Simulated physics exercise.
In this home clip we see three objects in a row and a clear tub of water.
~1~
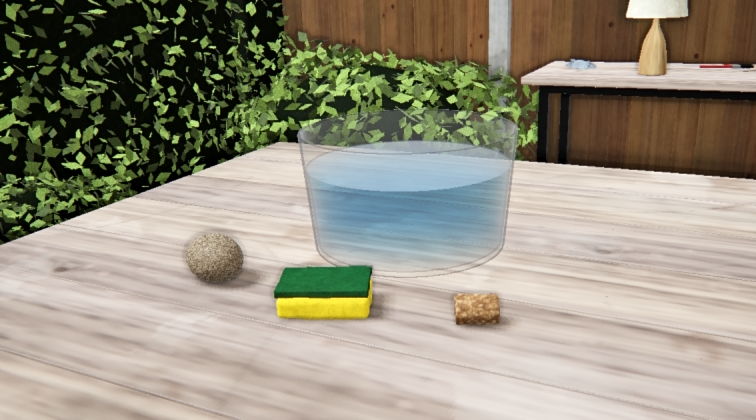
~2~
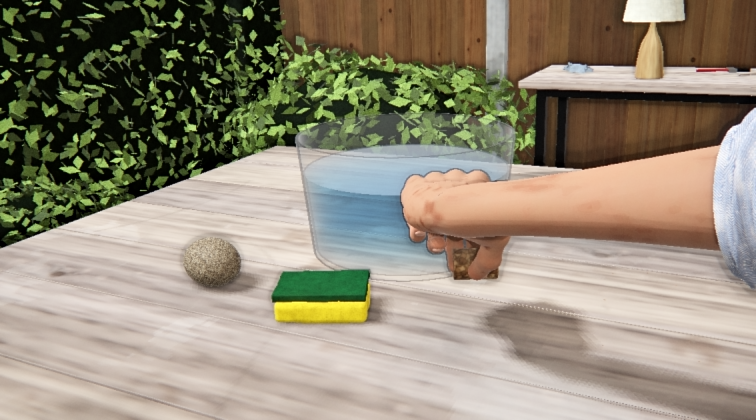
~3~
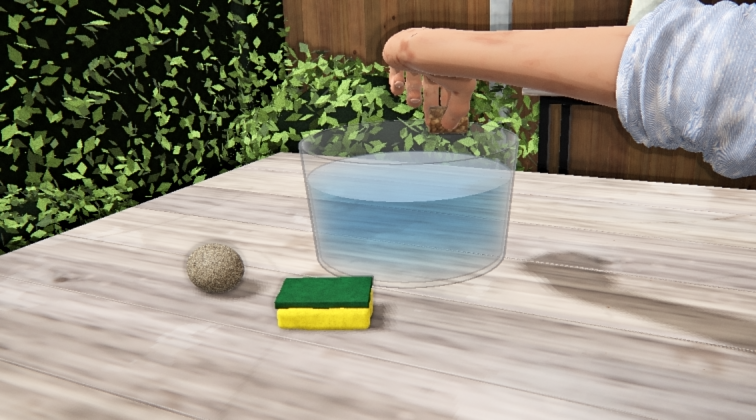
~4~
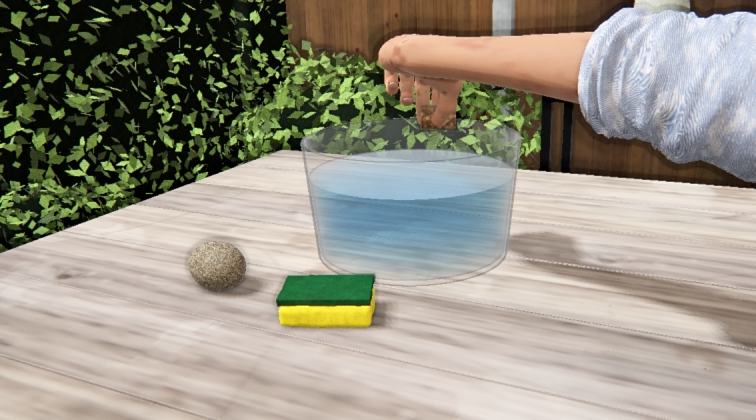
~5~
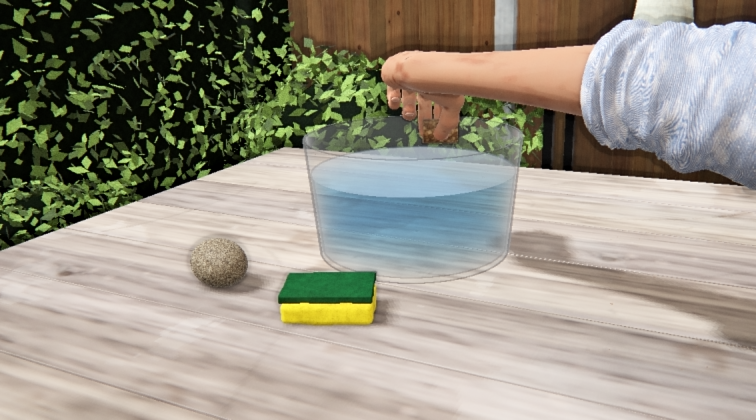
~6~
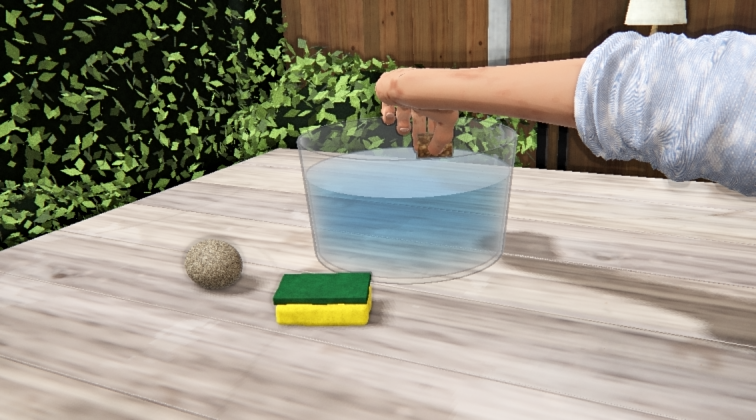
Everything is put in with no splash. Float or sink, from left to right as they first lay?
Obs. - left heads down; middle is buoyant; right is buoyant.
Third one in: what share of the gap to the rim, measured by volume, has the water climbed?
It comes to around 8 per cent.
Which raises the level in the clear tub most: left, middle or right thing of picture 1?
My answer is the body at the left end.
Shortly, the cork bobs at the top.
Then, the sponge bobs at the top.
At the finish, the stone ends at the bottom; afloat, sponge and cork.
